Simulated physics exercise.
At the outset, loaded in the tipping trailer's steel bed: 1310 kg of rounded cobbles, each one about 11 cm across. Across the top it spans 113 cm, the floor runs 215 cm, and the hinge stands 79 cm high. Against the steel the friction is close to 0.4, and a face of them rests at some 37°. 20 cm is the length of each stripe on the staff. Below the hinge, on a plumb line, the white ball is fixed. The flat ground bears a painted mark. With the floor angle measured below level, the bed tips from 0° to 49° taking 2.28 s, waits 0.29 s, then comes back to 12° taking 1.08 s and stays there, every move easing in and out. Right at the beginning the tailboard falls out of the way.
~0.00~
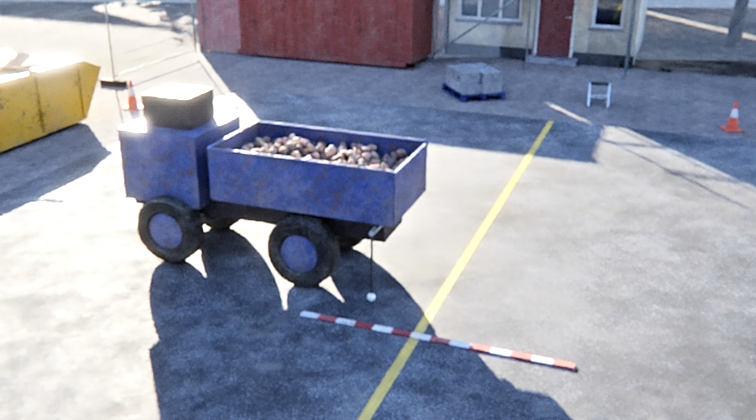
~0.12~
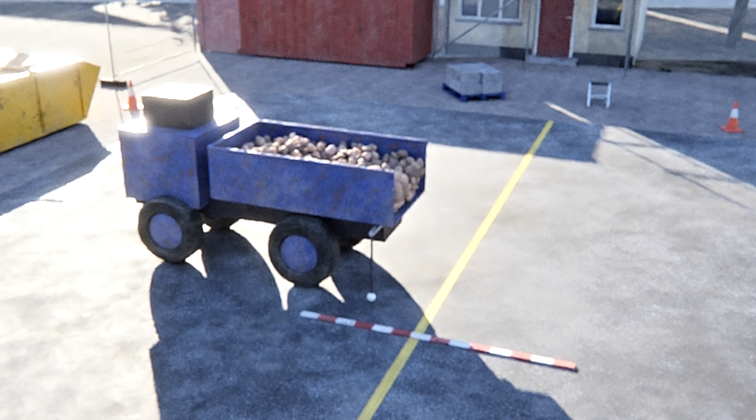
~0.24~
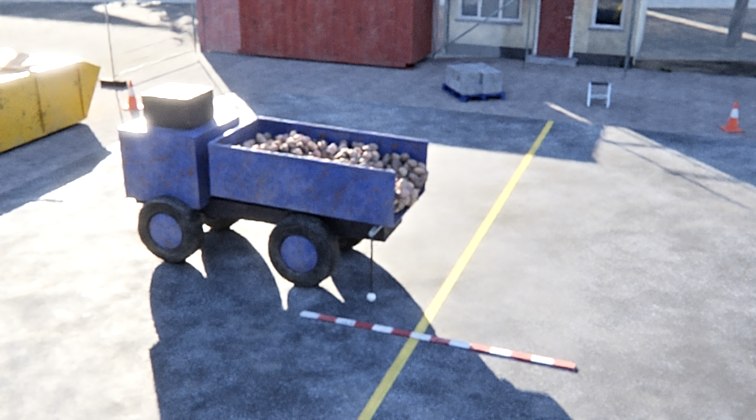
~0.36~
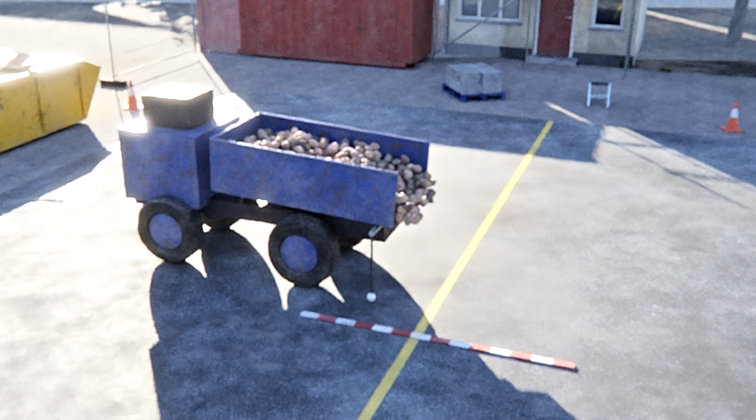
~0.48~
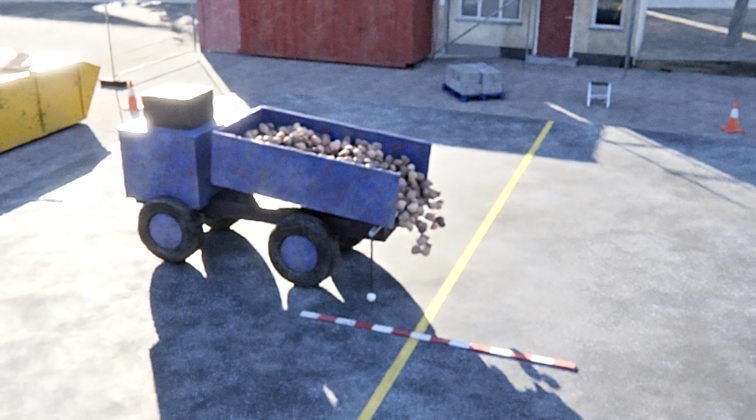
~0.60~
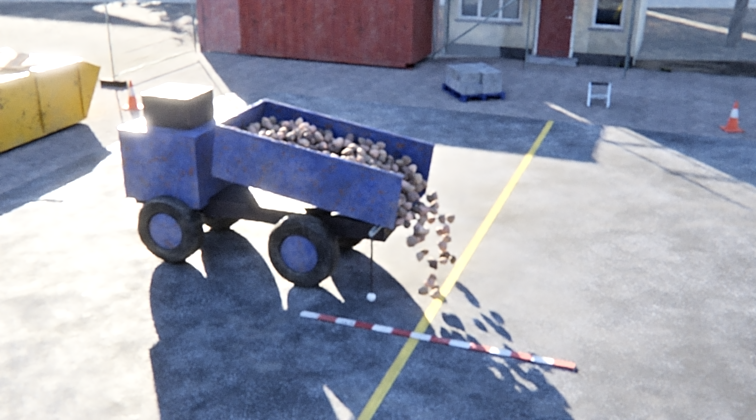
In a paved yard, a blue trailer's bed tilts and stones tumble off its open right end.
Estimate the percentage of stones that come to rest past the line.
I would say roughly 70 per cent.
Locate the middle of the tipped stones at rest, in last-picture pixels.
Their middle is at about (481, 285).
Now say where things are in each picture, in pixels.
In the first frame, the bed is at 0°, its lip at (393, 226); the top of the load is at (327, 149).
The second frame shows lip at (393, 226), floor tilted 0°, highest stones at (319, 147); the stones move at 0.1 m/s on average.
The third frame shows lip at (393, 227), floor tilted 2°, highest stones at (306, 144); 1 % has left.
The fourth frame shows lip at (393, 227), floor tilted 3°, highest stones at (290, 138); 3 % has left.
In the fifth frame, the bed is at 6°, its lip at (394, 228); the top of the load is at (285, 134); 5 % has left.
In the sixth frame, the bed is at 8°, its lip at (394, 229); the top of the load is at (288, 129); 6 % has left.
After 1.7 s the floor is at 41°; 60 % in the bed, 24 % short of the line, 15 % past the line; the foremost stones are at (514, 311).
After 2.4 s the floor is at 49°; 6 % in the bed, 34 % short of the line, 60 % past the line; the foremost stones are at (569, 306).
After 4.1 s the floor is at 12°; 0 % in the bed, 28 % short of the line, 72 % past the line; the foremost stones are at (635, 298).
After 7.1 s the floor is at 12°; 0 % in the bed, 28 % short of the line, 72 % past the line; the foremost stones are at (635, 298).
